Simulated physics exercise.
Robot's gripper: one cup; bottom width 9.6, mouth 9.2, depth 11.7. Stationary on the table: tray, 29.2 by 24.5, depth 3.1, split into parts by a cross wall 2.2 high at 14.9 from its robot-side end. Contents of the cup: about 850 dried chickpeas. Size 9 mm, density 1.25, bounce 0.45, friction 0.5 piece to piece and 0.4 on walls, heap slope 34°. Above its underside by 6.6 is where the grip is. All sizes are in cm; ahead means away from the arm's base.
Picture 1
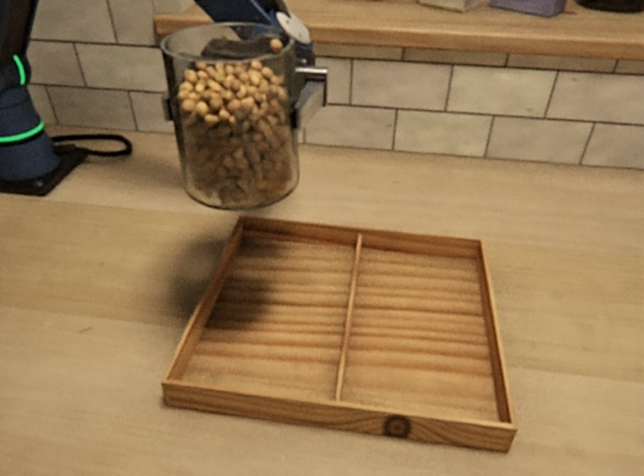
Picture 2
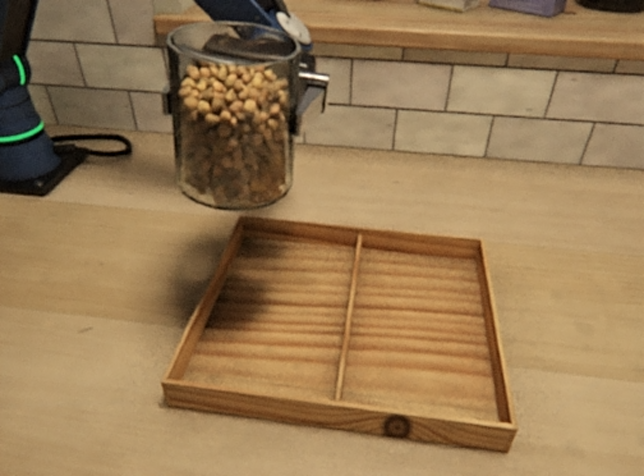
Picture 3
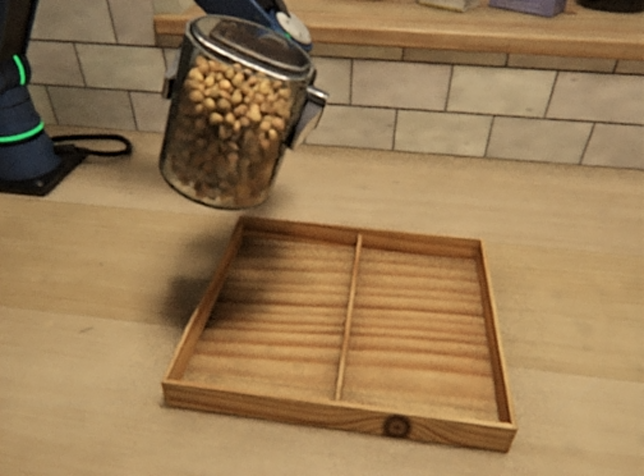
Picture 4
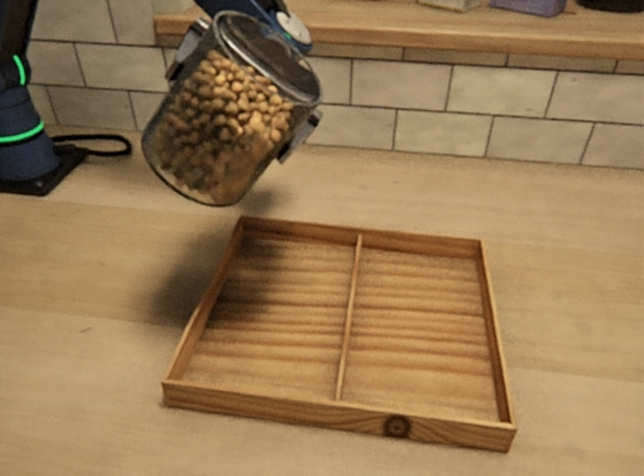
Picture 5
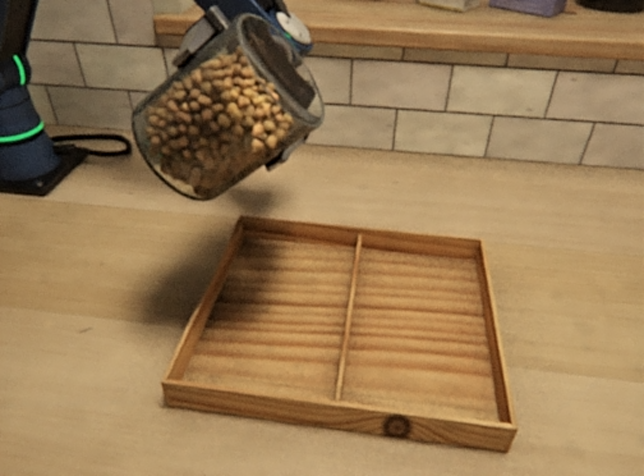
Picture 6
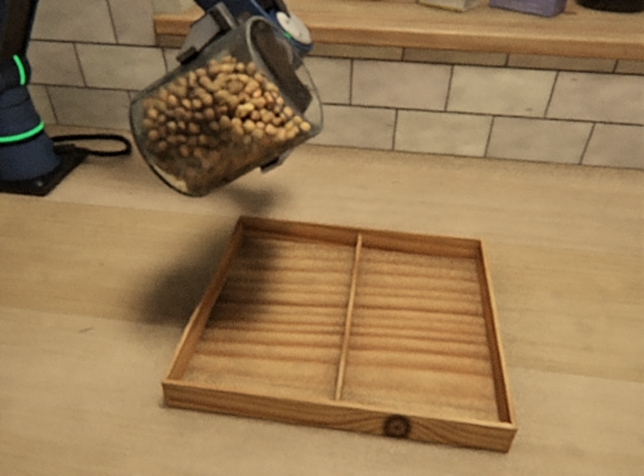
On a wooden counter by a tiled wall, a robot arm held a clear cup of chickpeas near a divided wooden tray and gradually tilted it steeply, the chickpeas shifting inside.
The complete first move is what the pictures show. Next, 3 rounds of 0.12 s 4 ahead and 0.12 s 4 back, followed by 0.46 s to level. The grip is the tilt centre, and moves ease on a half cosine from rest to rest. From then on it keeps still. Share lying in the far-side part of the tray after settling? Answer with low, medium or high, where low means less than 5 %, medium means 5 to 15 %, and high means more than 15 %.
Medium.
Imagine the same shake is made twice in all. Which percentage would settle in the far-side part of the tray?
Roughly 5 percent.
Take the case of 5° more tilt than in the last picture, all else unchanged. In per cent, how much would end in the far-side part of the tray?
About 15 %.
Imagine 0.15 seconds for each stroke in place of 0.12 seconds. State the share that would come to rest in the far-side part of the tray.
It would come to roughly 0 %.
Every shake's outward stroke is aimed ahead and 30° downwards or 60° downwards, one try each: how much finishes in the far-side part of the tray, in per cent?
First try some 0 %, second try some 0 %.
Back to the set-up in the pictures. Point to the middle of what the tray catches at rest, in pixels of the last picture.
Middle point: About (376, 322).
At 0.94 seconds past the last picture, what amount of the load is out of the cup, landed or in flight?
Close to 15 per cent of the load is out at that point.
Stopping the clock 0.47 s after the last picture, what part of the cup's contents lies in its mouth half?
Roughly 40 per cent.
Then, 0.47 s on, tilted 57° forward, highest piece 25 above the table; 773 in the cup, 25 in the far-side part, 10 in the robot-side part, 38 in flight or on a rim.
Then, 0.94 s on, tilted 30° forward, highest piece 26 above the table; 730 in the cup, 69 in the far-side part, 42 in the robot-side part, 4 on the table or floor, 1 in flight or on a rim.
Then, 1.38 s on, level, highest piece 27 above the table; 729 in the cup, 69 in the far-side part, 44 in the robot-side part, 4 on the table or floor.
Then, 2.43 s on, level, highest piece 27 above the table; 729 in the cup, 69 in the far-side part, 44 in the robot-side part, 4 on the table or floor.
In the end, 729 in the cup, 69 in the far-side part, 44 in the robot-side part, 4 on the table or floor. That is 8 % in the far-side part of the tray.
